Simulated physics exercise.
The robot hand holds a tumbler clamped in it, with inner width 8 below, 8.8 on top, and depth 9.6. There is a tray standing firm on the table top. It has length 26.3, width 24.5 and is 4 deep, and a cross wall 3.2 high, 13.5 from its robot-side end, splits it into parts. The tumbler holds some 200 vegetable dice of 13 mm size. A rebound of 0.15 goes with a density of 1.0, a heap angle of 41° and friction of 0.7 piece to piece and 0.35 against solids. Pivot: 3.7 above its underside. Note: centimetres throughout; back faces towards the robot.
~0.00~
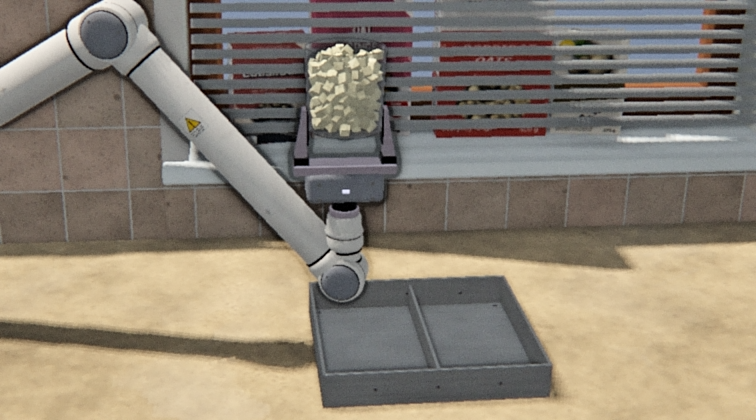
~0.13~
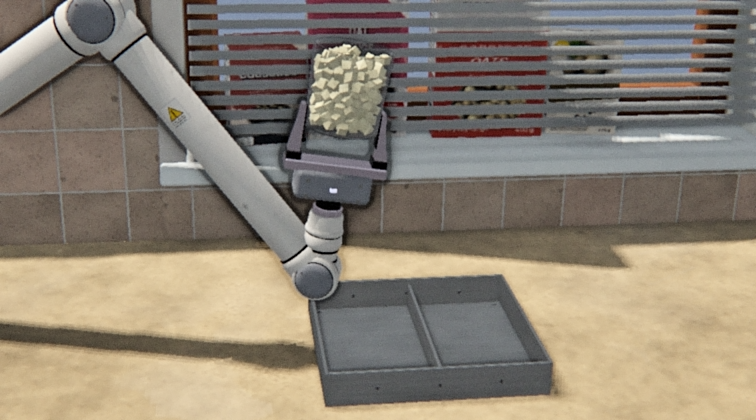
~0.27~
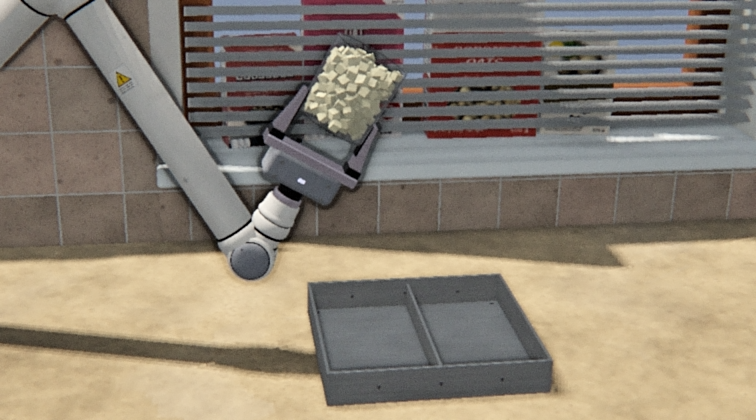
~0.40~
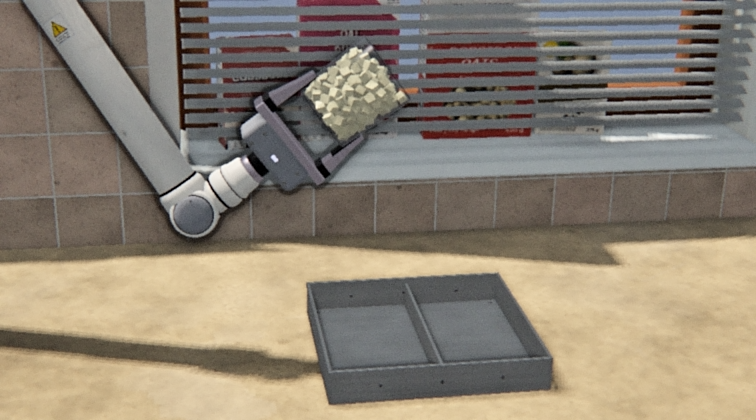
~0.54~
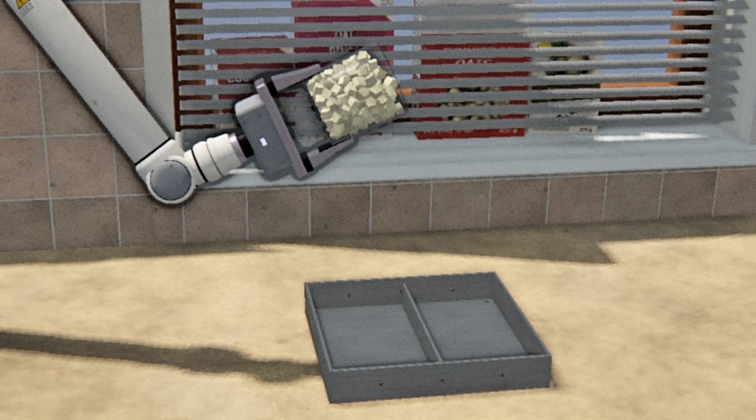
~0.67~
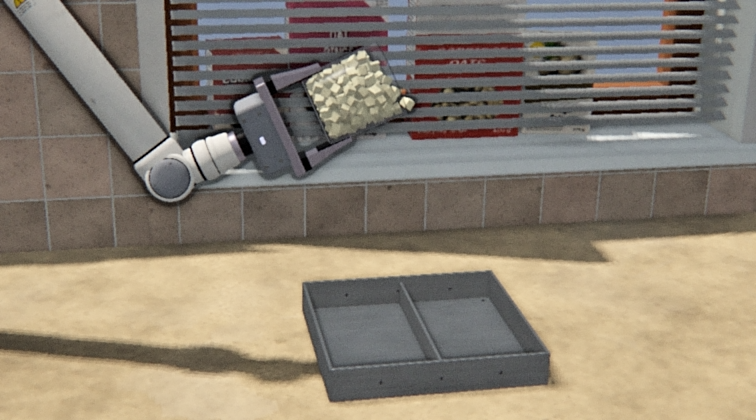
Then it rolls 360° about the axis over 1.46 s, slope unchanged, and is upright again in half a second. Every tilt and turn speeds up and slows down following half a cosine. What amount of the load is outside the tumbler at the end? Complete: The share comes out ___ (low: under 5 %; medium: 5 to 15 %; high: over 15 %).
The share comes out medium.
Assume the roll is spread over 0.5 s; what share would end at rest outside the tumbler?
Then roughly 0 %.
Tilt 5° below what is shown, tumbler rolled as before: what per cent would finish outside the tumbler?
It would come to roughly 5 percent.
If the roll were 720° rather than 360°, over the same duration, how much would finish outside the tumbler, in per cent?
Then roughly 5 per cent.
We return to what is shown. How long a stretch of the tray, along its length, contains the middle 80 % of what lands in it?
The stretch runs close to 8 cm along the tray.
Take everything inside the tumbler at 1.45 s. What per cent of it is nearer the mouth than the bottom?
Mouth-half fraction: Approx. 45 %.
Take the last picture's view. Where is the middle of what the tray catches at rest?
I'd place it near (446, 324) in the last picture.
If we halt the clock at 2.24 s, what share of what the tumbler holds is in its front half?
The answer works out at some 45 percent.
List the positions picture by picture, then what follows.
Tumbler middle at (345, 89), upright; upper third of the load around (346, 68), from x 315 to 380, top at y 50; 204 in the tumbler, in the first frame.
Tumbler middle at (347, 90), tipped 9°; upper third of the load around (348, 67), from x 315 to 385, top at y 50, in the second frame.
Tumbler middle at (351, 91), tipped 30°; upper third of the load around (354, 71), from x 310 to 395, top at y 50, in the third frame.
Tumbler middle at (354, 93), tipped 54°; upper third of the load around (359, 74), from x 310 to 400, top at y 55, in the fourth frame.
Tumbler middle at (354, 95), tipped 66°; upper third of the load around (356, 78), from x 315 to 400, top at y 55, in the fifth frame.
Tumbler middle at (352, 95), tipped 67°; upper third of the load around (355, 78), from x 310 to 405, top at y 55; 204 in the tumbler, in the sixth frame.
By 1.45 s, tipped 67°, highest piece 39 above the table; 197 in the tumbler, 2 in the far-side part, 5 in flight or on a rim.
By 2.24 s, tipped 60°, highest piece 38 above the table; 187 in the tumbler, 16 in the far-side part, 1 in flight or on a rim.
By 2.83 s, upright, highest piece 40 above the table; 187 in the tumbler, 17 in the far-side part.
By 3.53 s, upright, highest piece 40 above the table; 187 in the tumbler, 17 in the far-side part.
Final count, 187 in the tumbler, 17 in the far-side part. That is 8 % outside the tumbler.
